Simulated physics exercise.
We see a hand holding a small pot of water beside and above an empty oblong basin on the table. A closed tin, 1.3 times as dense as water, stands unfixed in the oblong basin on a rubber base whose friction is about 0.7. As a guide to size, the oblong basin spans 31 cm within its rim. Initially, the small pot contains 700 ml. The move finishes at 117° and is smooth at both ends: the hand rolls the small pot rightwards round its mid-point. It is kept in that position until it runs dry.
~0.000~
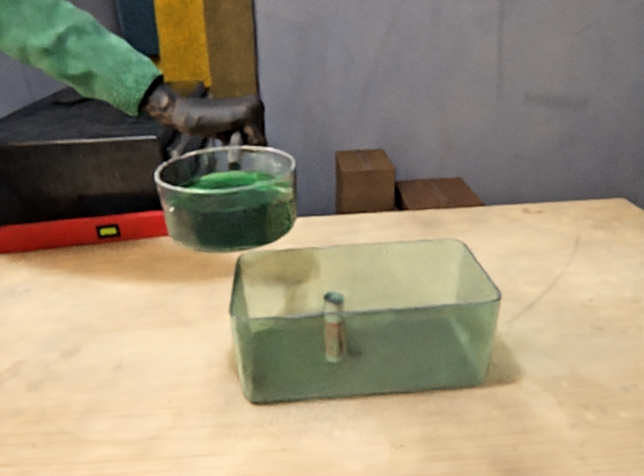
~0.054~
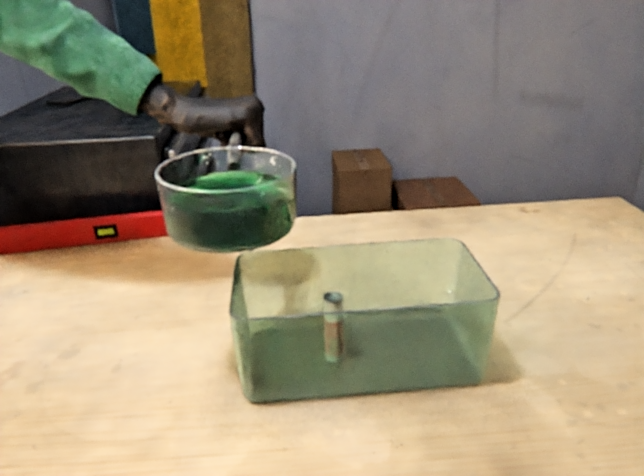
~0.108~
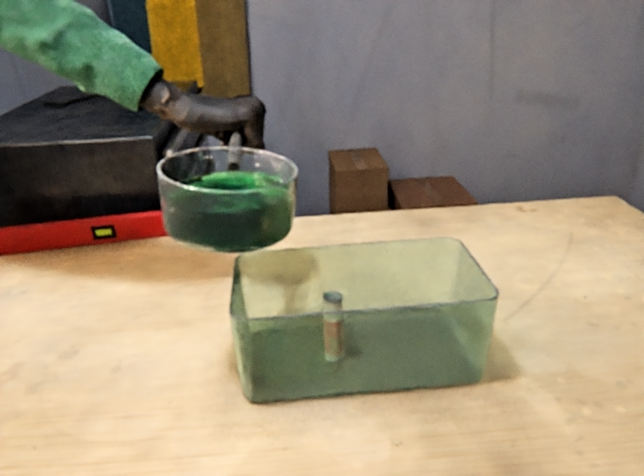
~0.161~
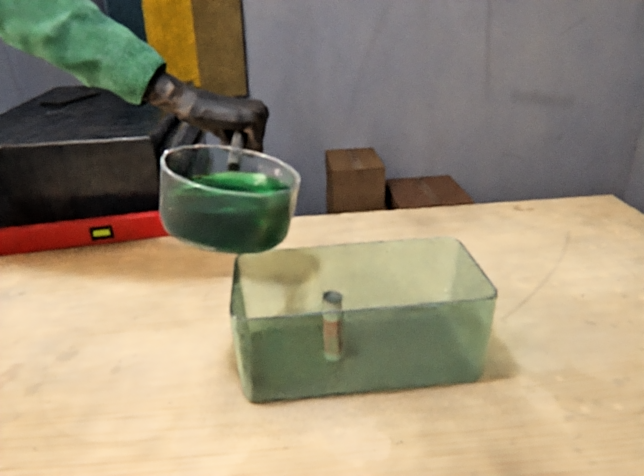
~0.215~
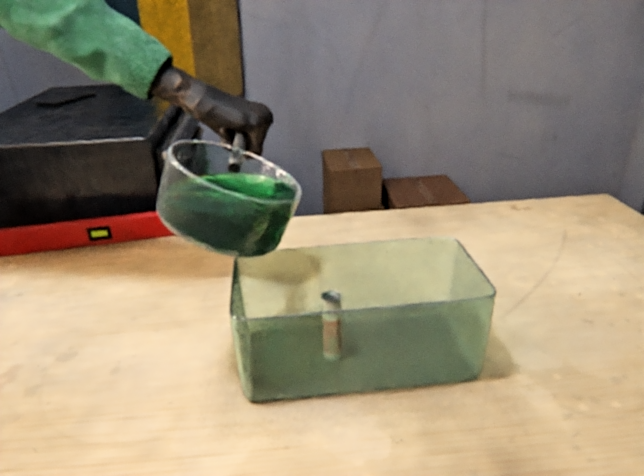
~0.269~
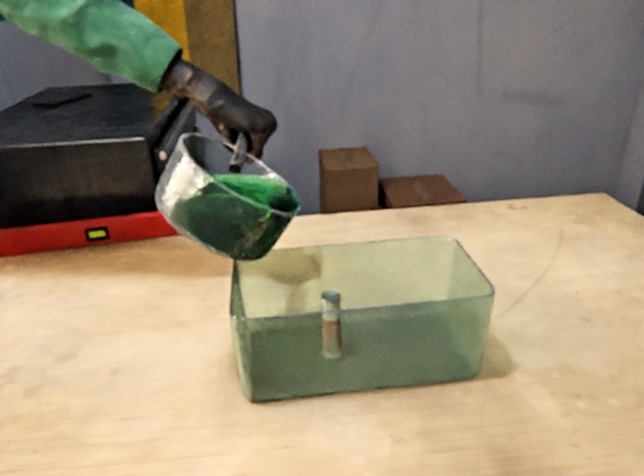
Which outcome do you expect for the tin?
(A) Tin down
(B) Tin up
(A) Tin down.
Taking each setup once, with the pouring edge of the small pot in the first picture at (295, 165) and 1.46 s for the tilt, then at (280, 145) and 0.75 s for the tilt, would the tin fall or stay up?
In the first try it remains standing; in the second it comes down.
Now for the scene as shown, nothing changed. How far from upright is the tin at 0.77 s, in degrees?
10°.
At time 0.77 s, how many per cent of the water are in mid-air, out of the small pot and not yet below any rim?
Close to 3 in every hundred parts.
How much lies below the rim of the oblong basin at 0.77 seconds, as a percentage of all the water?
Near 94 in a hundred.
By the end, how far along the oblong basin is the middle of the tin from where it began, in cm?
Net tin displacement: Roughly 7.0 cm.
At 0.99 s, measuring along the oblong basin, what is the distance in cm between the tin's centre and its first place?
Around 7 cm.
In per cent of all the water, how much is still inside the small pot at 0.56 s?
I reckon about 20 in a hundred is still held.
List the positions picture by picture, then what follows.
Tilt 0°; pouring edge (295, 165); surface from (166, 193) to (294, 186); the oblong basin's rim runs from (234, 284) to (481, 267); the tin's top is at (334, 300), in the first frame.
Tilt 2°; pouring edge (295, 166); surface from (166, 194) to (293, 187), in the second frame.
Tilt 6°; pouring edge (297, 172); surface from (166, 192) to (292, 188), in the third frame.
Tilt 14°; pouring edge (299, 180); surface from (165, 192) to (294, 189), in the fourth frame.
Tilt 23°; pouring edge (300, 192); surface from (161, 192) to (296, 192), in the fifth frame.
Tilt 35°; pouring edge (299, 205); surface from (160, 188) to (300, 195); 1 per cent is over the edge, in the sixth frame.
After 0.56 s the tilt is 102° and 21 per cent is still to pour; the tin stands where it began.
After 0.77 s the tilt is 117° and 2 per cent is still to pour; the tin leans 11°.
After 0.99 s the tilt is 117° and 0 per cent is still to pour; the tin lies on its side.
After 1.23 s the tilt is 117° and 0 per cent is still to pour; the tin lies on its side.
In the end the tin lies on its side.
